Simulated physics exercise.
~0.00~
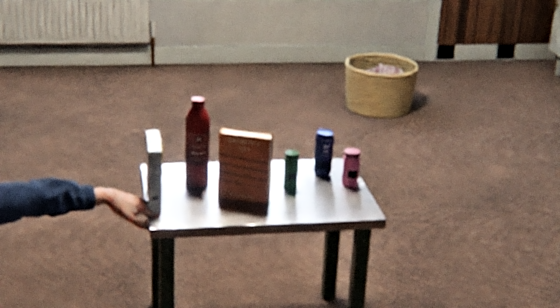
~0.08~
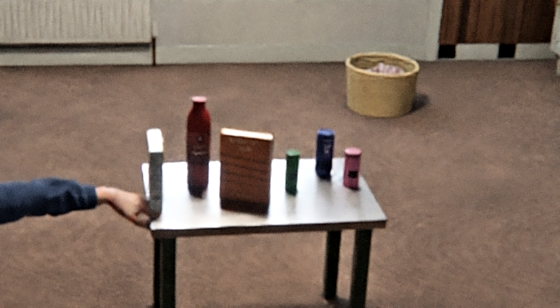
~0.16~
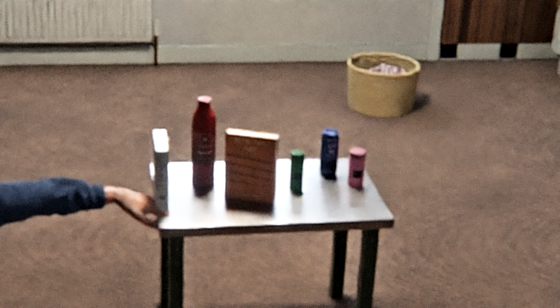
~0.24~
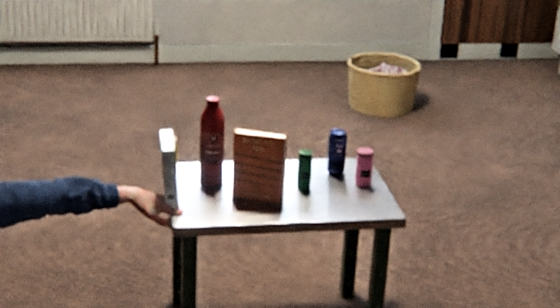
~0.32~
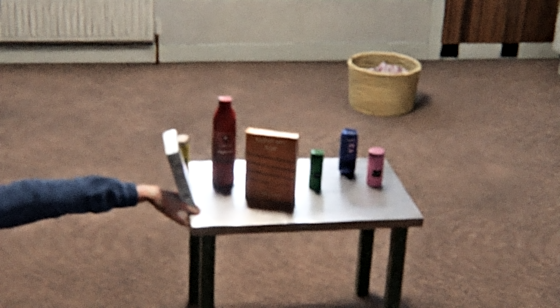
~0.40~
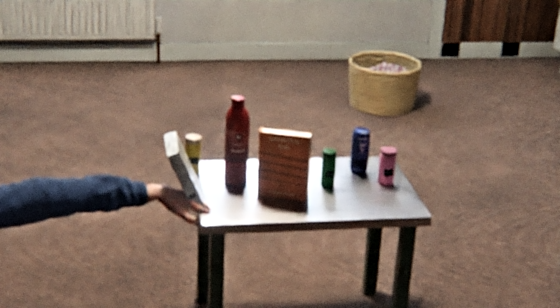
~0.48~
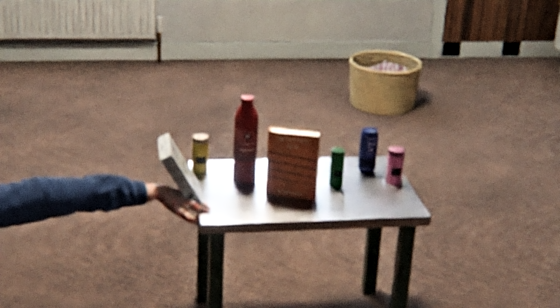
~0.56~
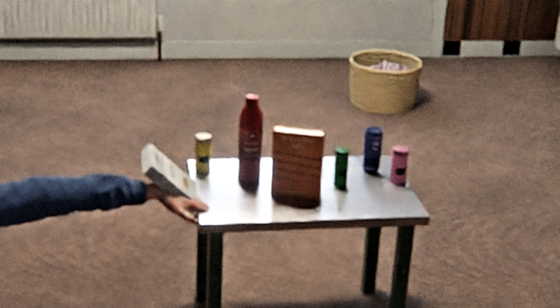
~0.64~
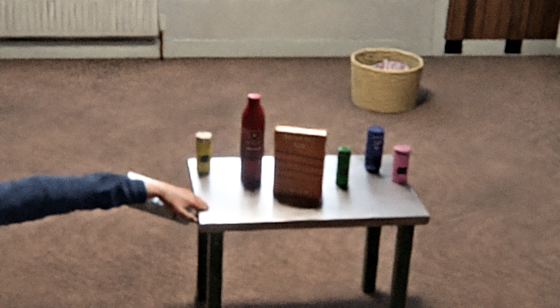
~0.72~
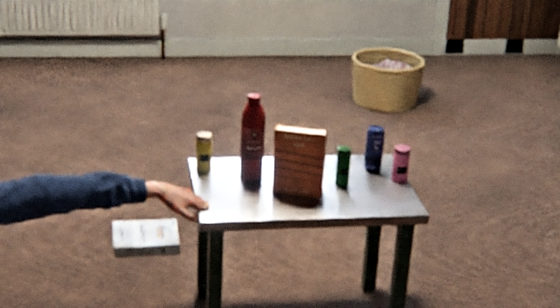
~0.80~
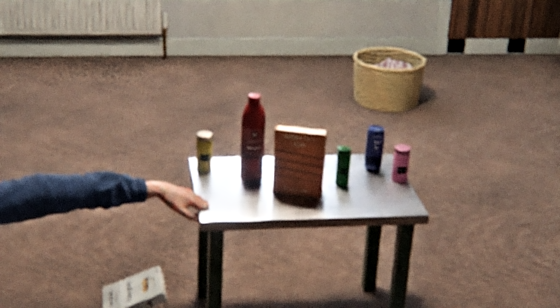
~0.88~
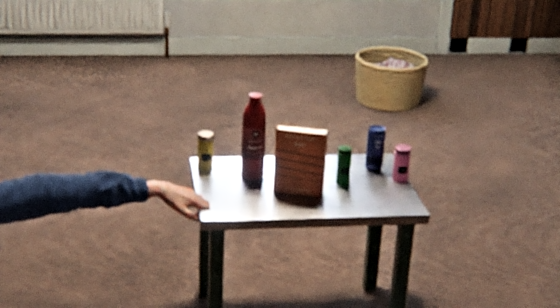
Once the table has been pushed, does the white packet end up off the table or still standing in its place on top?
It ends up off the table. It leans over the left edge, tips onto its side and drops down out of view.
